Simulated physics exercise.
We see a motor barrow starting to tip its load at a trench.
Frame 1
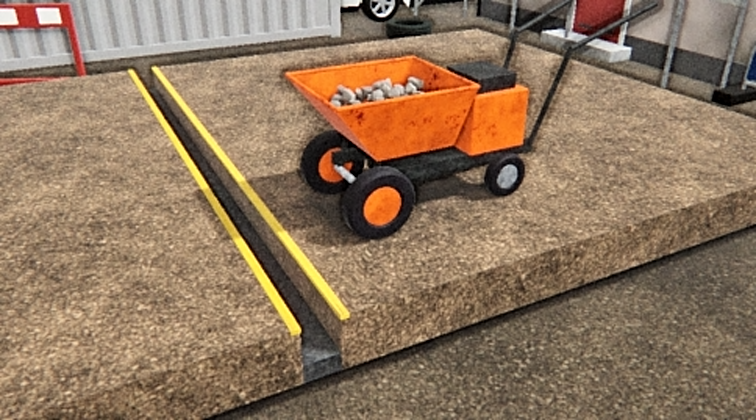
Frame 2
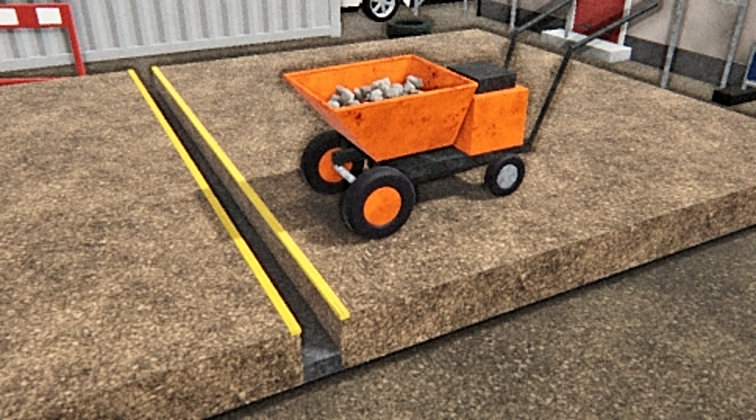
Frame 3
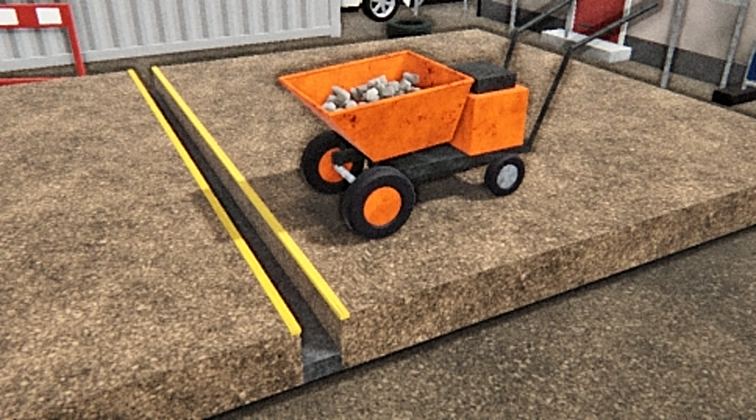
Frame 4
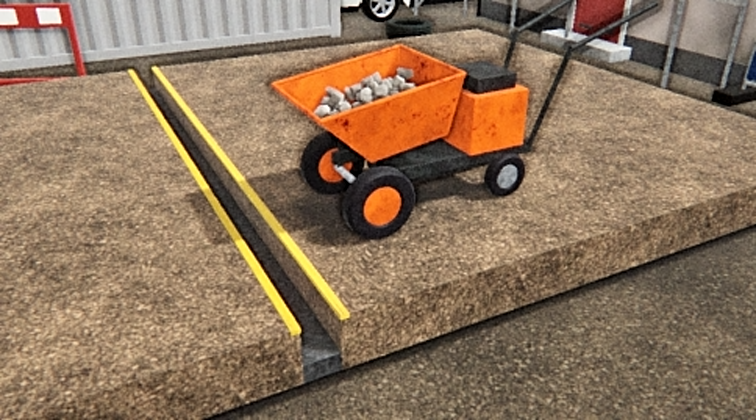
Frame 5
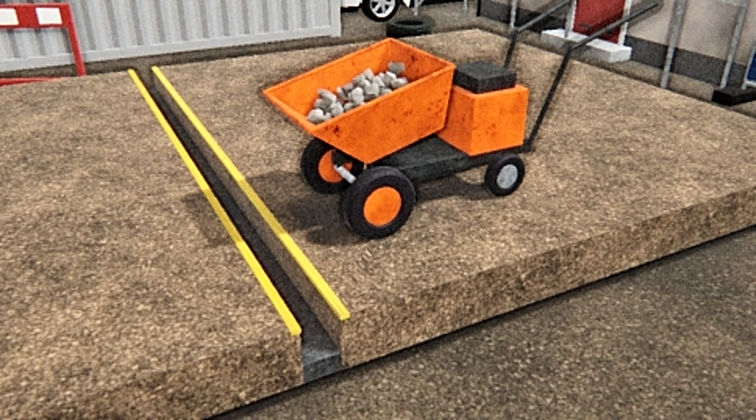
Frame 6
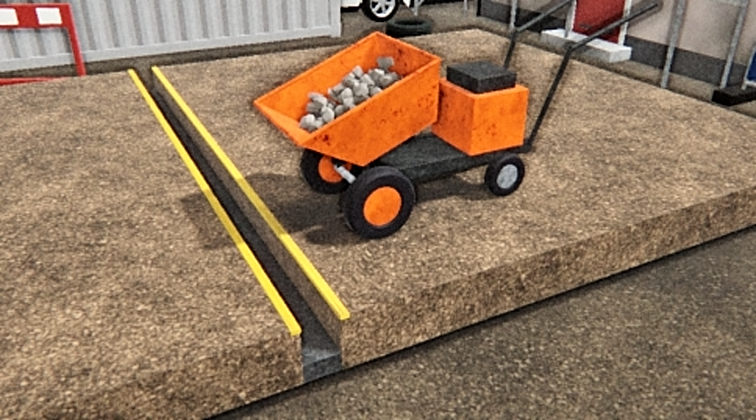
In this clip, an orange motor barrow loaded with grey broken stones stands beside a narrow, yellow-edged trench, its wheels still, while its skip gradually tilts forward and down to the left, the stones still inside.
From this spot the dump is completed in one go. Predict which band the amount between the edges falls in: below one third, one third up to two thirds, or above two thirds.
By the look of it, the trench catches a lesser share, below one-third.
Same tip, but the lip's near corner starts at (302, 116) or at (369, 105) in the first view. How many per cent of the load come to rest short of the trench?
Roughly 0 and 0 percent respectively.
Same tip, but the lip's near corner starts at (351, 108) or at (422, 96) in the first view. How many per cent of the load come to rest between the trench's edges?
Roughly 60 percent the first time, roughly 20 percent the second.
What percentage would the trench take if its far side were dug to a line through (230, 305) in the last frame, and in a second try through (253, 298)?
Lab note: Case 1 around 100 %, case 2 70 %.
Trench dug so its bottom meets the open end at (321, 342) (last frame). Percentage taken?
10 %.
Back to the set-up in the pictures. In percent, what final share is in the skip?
Near 45 %.
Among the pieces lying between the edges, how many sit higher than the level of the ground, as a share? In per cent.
Around 25 in a hundred.
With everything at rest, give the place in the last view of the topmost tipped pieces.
Summit once settled: About (223, 232).
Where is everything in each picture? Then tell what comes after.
Lip of the skip at (336, 110), level; top of the load at (389, 96), broken stones; first edge of the trench at (318, 280); far edge at (272, 293), the trench under half as wide as the skip, and about as deep as wide, in the first picture.
Lip of the skip at (334, 112), tipped barely; top of the load at (387, 95), in the second picture.
Lip of the skip at (329, 116), tipped barely; top of the load at (394, 89), in the third picture.
Lip of the skip at (320, 122), tipped a little; top of the load at (387, 86), in the fourth picture.
Lip of the skip at (310, 131), tipped clearly; top of the load at (390, 79), in the fifth picture.
Lip of the skip at (299, 144), tipped clearly; top of the load at (389, 92); first edge of the trench at (318, 280); far edge at (272, 293), in the sixth picture.
Soon, skip tipped steeply; all in the skip.
A while on, skip tipped right over; most in the skip; a stray few in or heaped over the trench; a small part beyond it.
Towards the end, skip tipped right over; about half in the skip; a small part in or heaped over the trench; about half beyond it.
Finally, skip tipped right over; about half in the skip; a small part in or heaped over the trench; about half beyond it.
